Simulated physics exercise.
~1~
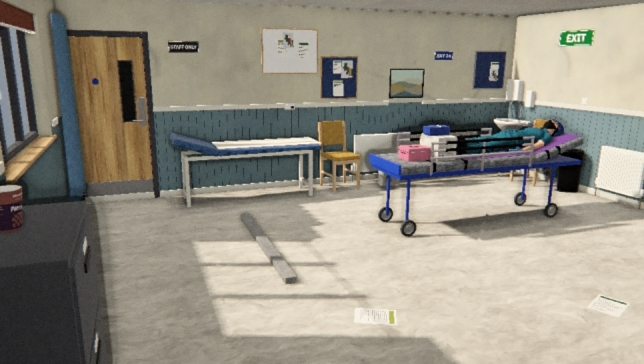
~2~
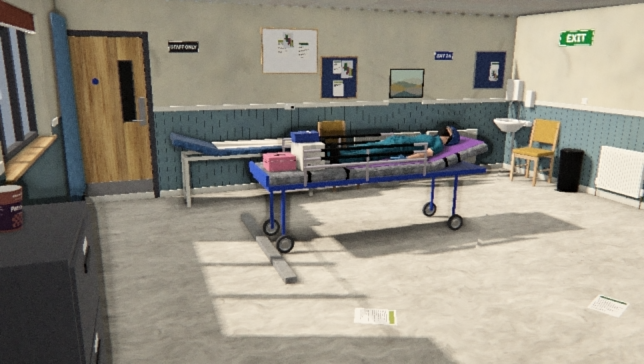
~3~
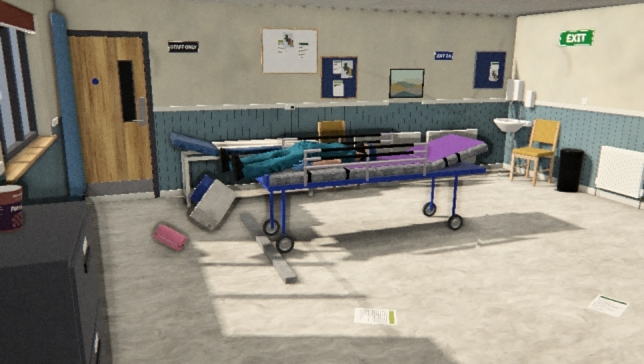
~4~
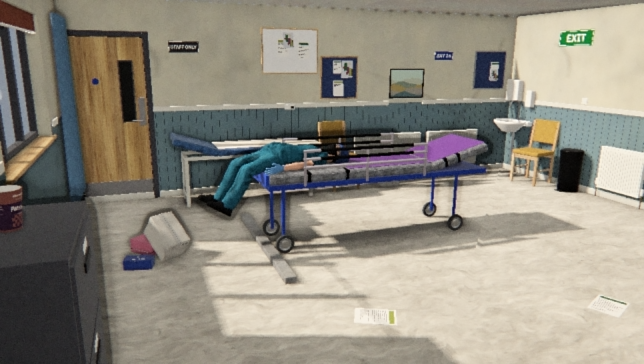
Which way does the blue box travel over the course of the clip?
It travels to the left, riding along on the trolley and then carrying on off the end to the floor.
Ward trolley rolling left, stopping at a floor sill, its three loose items tumbling off and the patient sliding feet-first past the end.
